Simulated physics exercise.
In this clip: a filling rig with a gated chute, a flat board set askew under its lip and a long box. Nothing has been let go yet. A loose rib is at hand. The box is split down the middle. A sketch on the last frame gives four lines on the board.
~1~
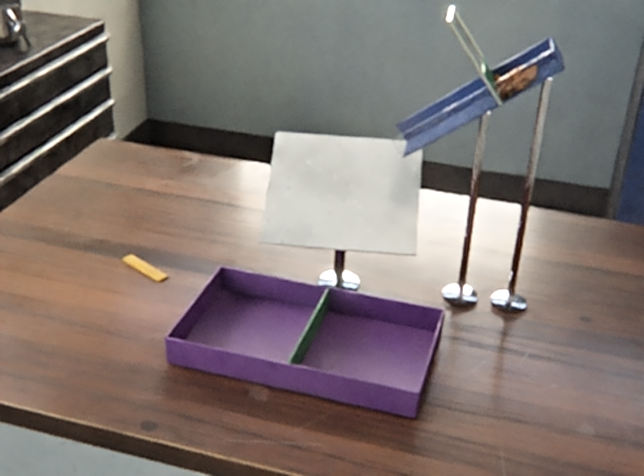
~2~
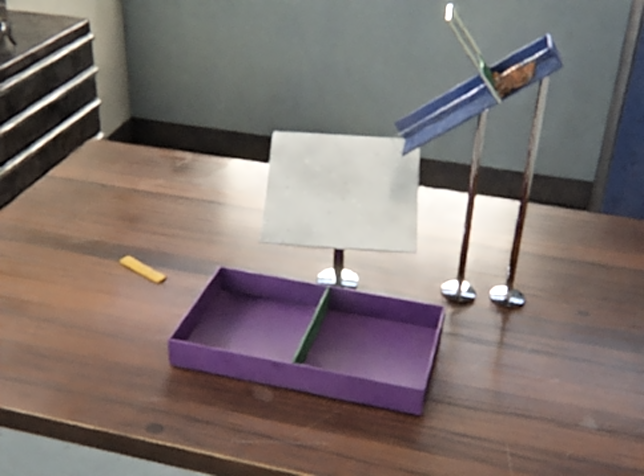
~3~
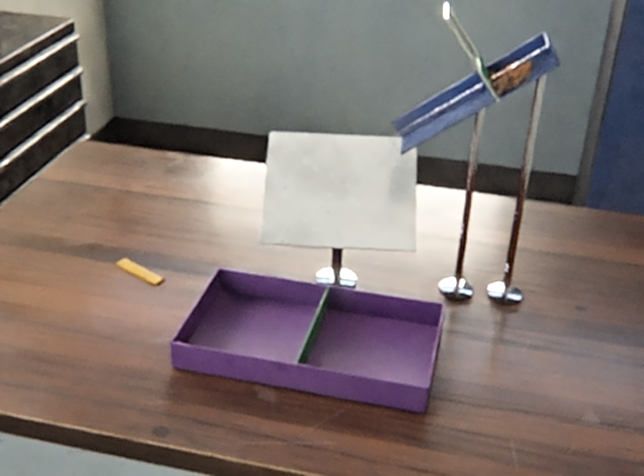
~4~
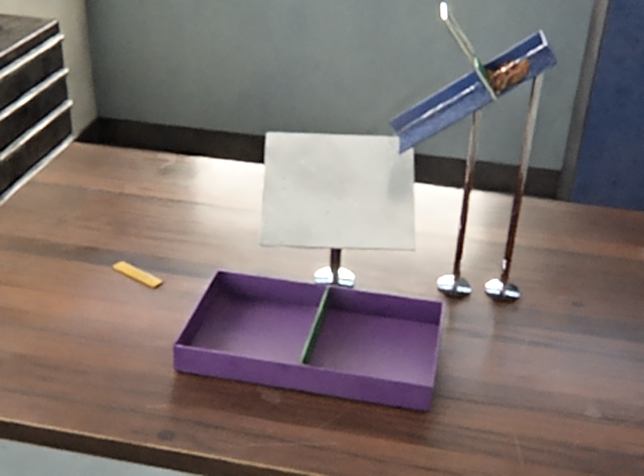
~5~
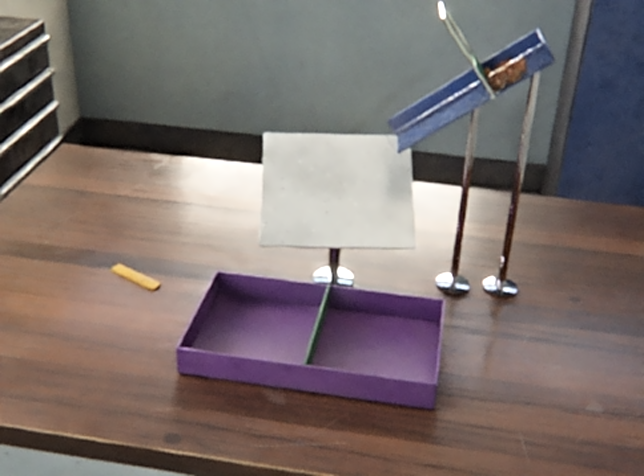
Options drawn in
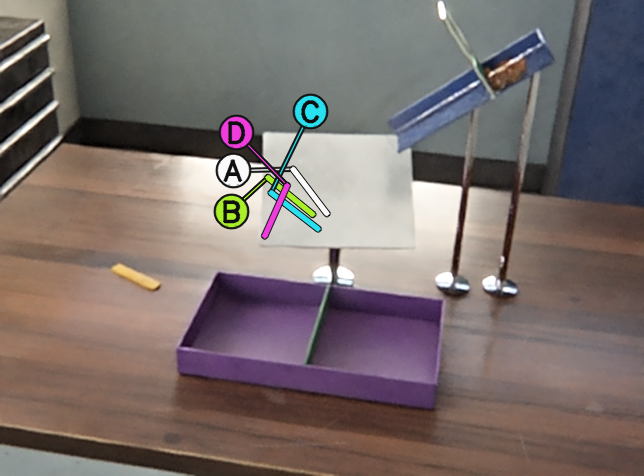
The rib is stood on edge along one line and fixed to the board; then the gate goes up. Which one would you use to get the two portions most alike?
I would pick line B.
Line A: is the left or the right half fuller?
The right half.
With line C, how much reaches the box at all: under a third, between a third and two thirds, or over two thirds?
Over two thirds.
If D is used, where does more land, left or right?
The left half.
On the marked copy, line A from (293, 169) to (326, 213); line B from (267, 177) to (312, 214); line C from (271, 192) to (318, 228); line D from (287, 185) to (264, 236).
With A, of what is caught, roughly a quarter in the left half, the larger part in the right.
With B, of what is caught, roughly a third in the left half, roughly two thirds in the right.
With C, of what is caught, roughly a quarter in the left half, the larger part in the right.
With D, of what is caught, the larger part in the left half, about a tenth in the right.
